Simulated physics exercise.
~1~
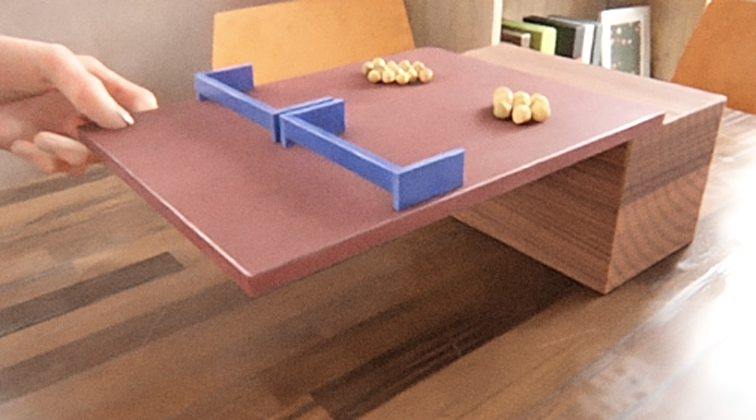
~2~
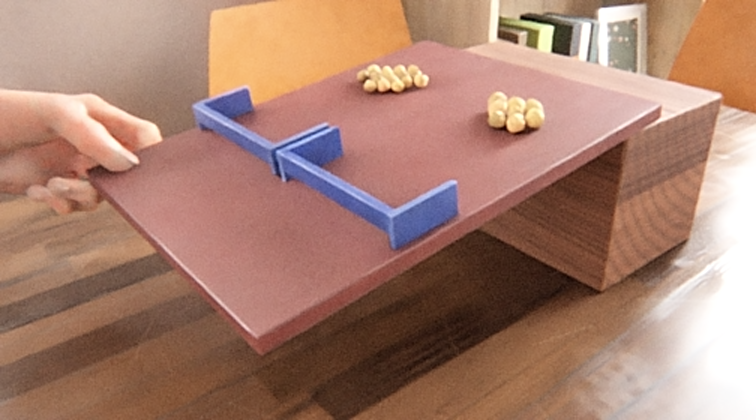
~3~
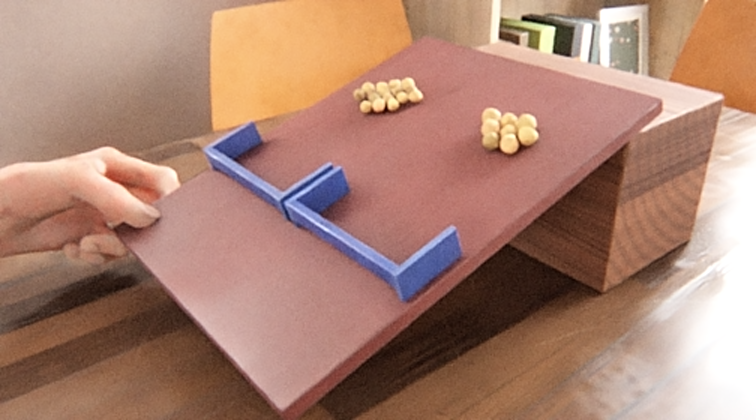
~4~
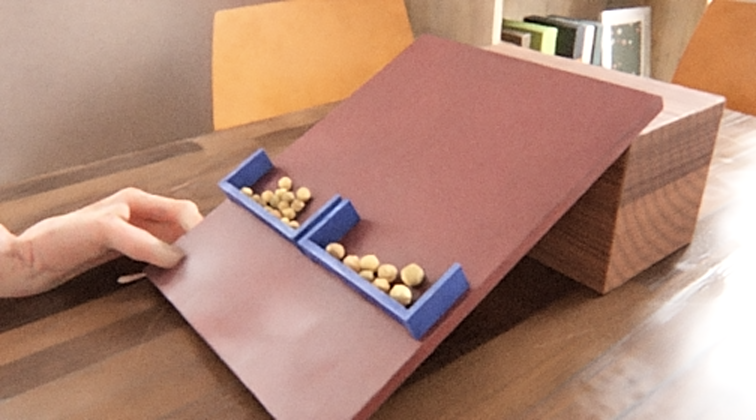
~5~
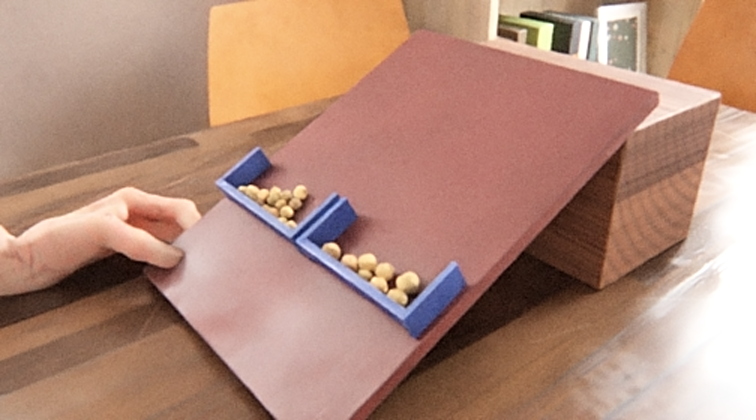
A hand lowering one end of a reddish board propped on a wooden block, two clusters of yellowish balls ending behind blue barriers.
